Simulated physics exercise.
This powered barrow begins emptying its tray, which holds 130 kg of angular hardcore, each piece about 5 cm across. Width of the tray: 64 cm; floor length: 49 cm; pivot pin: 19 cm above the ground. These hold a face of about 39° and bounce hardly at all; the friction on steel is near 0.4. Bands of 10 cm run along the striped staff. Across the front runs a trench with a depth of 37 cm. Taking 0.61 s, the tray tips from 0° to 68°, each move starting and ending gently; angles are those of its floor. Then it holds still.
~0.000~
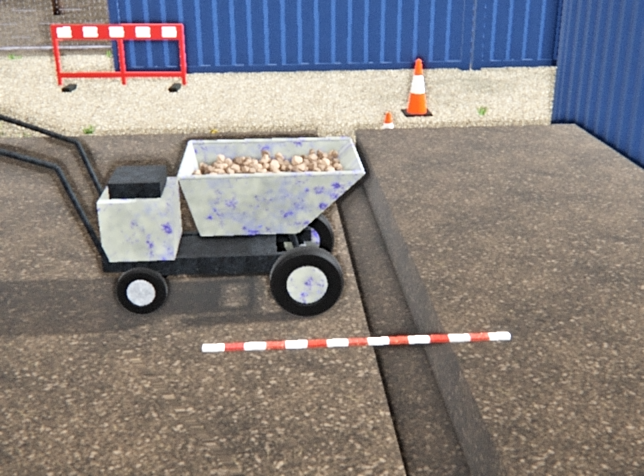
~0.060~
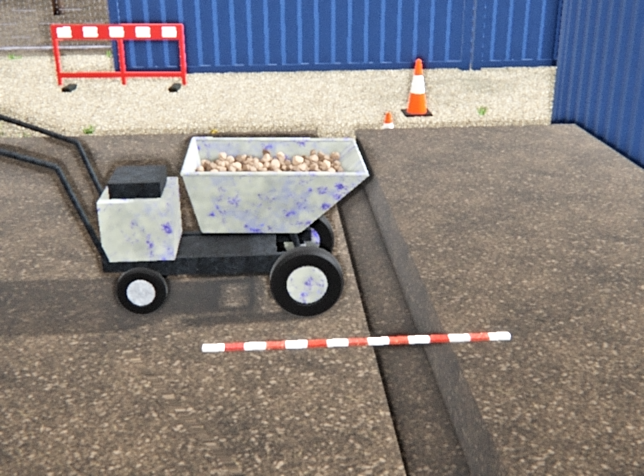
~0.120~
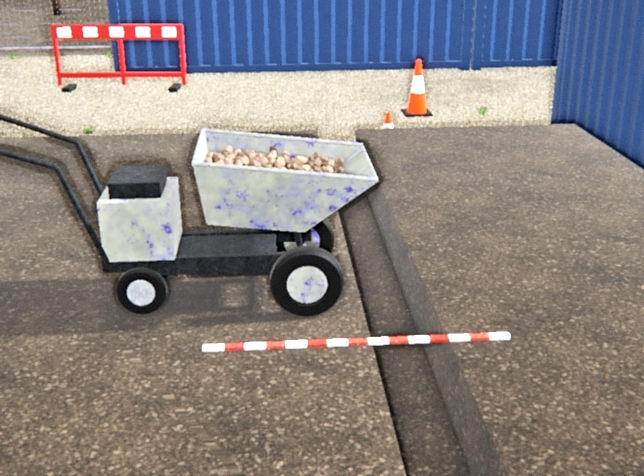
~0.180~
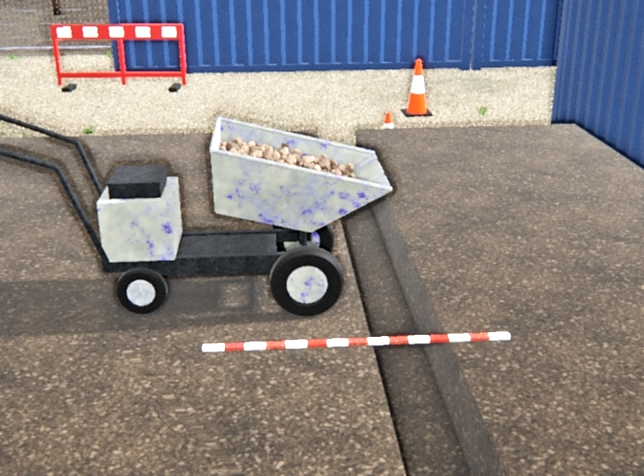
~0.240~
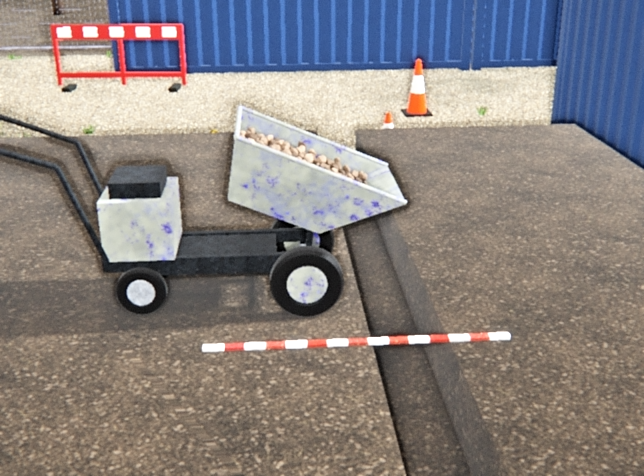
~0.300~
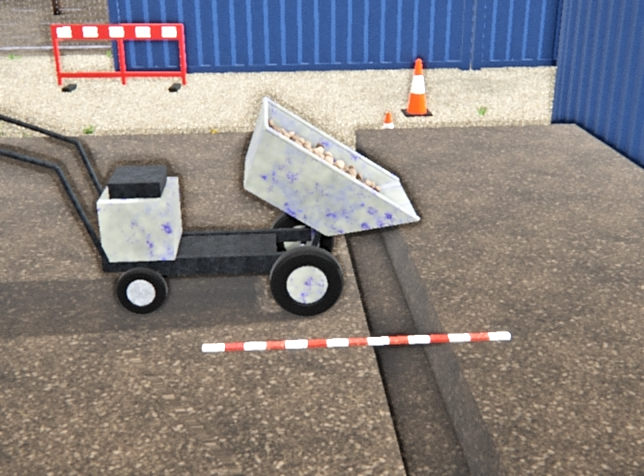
At first, a small wheeled barrow with a pale, purple-flecked tray full of brownish stones sits level beside a trench, behind a red and white striped staff. The tray then shifts slightly and tilts forward to the right, its rear rising steadily and its lip lowering over the trench, until it slopes steeply with the stones still inside.
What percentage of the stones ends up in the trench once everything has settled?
About 6 per cent.
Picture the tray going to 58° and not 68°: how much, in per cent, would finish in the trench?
Roughly 10% would end there.
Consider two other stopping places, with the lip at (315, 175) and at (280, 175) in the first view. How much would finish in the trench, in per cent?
First spot about 70, second spot about 95 per cent.
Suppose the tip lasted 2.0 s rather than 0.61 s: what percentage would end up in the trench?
Roughly 10% would finish there.
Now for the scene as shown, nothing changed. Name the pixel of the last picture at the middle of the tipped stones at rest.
In the last view, about (474, 282).
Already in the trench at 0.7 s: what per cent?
About 0 per cent by then.
After 0.5 s the floor is at 58°; 100 % in the tray; the foremost stones are at (406, 236).
After 0.7 s the floor is at 68°; 84 % in the tray, 16 % past the trench; the foremost stones are at (479, 288).
After 1.1 s the floor is at 68°; 27 % in the tray, 1 % in the trench, 73 % past the trench; the foremost stones are at (601, 278).
After 3.0 s the floor is at 68°; 18 % in the tray, 6 % in the trench, 77 % past the trench; the foremost stones are past the picture's edge.
